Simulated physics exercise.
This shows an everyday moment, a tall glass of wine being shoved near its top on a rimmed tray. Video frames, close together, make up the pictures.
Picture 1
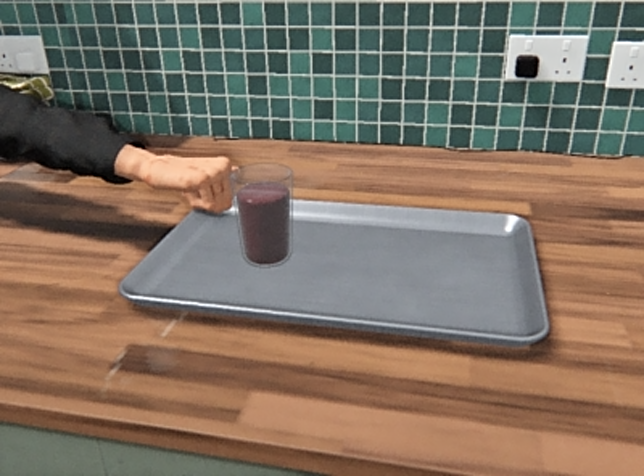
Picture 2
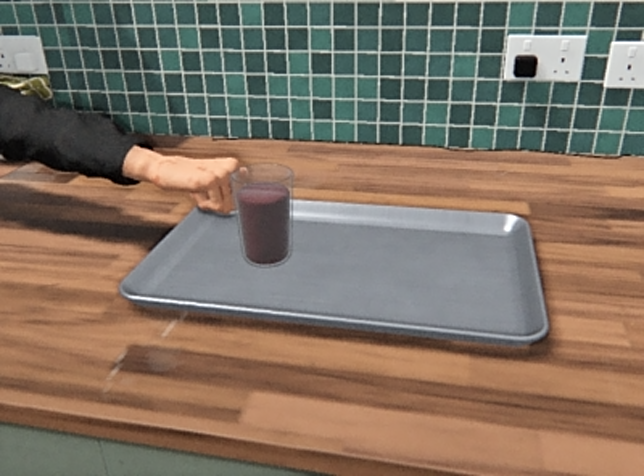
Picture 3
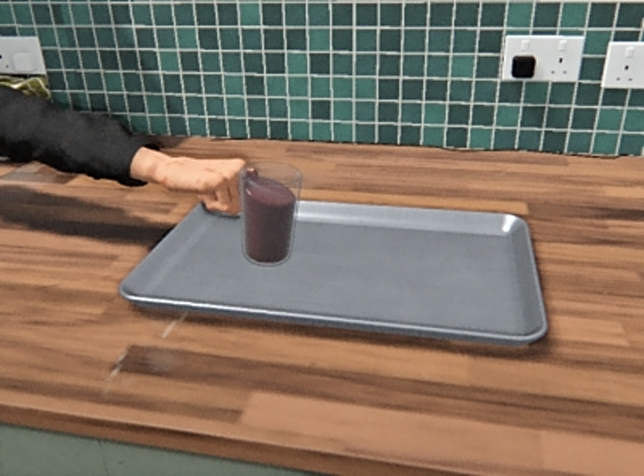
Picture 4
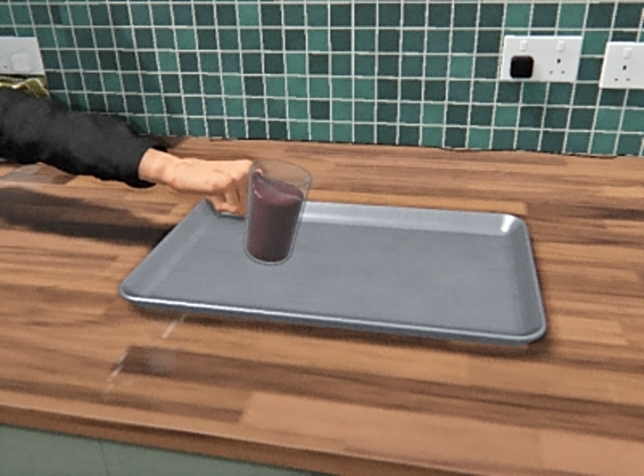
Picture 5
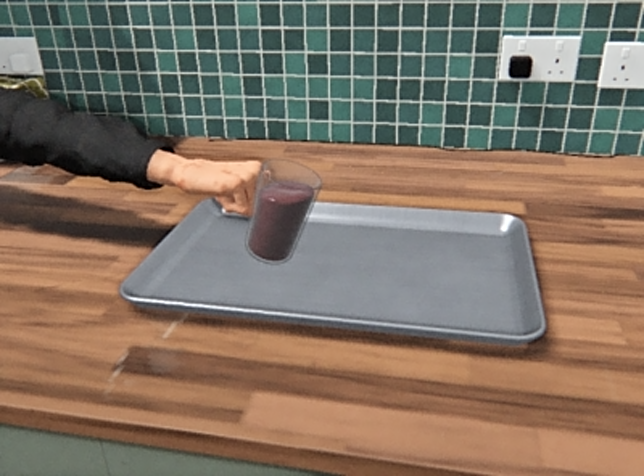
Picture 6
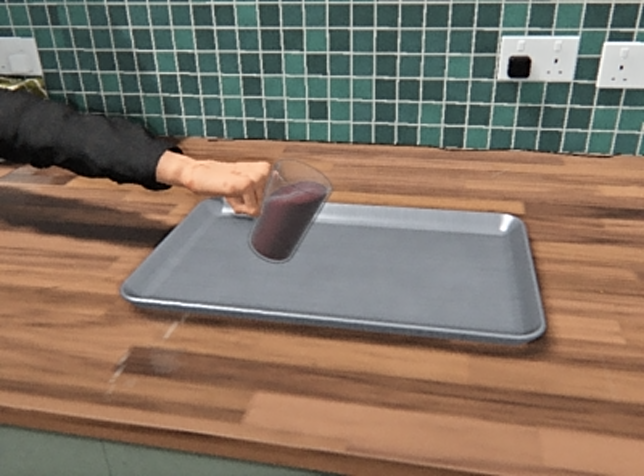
A tall clear glass of dark purplish-red wine stands on the left part of a rimmed grey tray, seen from slightly above on a striped wooden worktop before green tiles and white sockets. A dark-sleeved arm reaches in from the left, its hand against the glass near the top. The hand pushes rightward and the glass tilts steadily further right, while the view stays almost still.
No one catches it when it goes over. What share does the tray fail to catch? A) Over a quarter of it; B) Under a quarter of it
Over a quarter of it.
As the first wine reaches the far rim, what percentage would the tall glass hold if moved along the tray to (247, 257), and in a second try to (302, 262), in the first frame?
First 50 per cent, second 70 per cent.
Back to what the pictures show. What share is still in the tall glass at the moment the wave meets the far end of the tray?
It comes to near 60 percent.
A moment on, the tall glass is falling and 100 per cent is in the glass, 0 on the tray and 0 above or beyond its rim.
Next, the tall glass lies on its side and 73 per cent is in the glass, 21 on the tray and 6 above or beyond its rim.
Then the tall glass lies on its side and 40 per cent is in the glass, 49 on the tray and 11 above or beyond its rim.
Later the tall glass lies on its side and 21 per cent is in the glass, 41 on the tray and 38 above or beyond its rim.
At rest 62 per cent is held by tray and glass, 38 is off the tray.
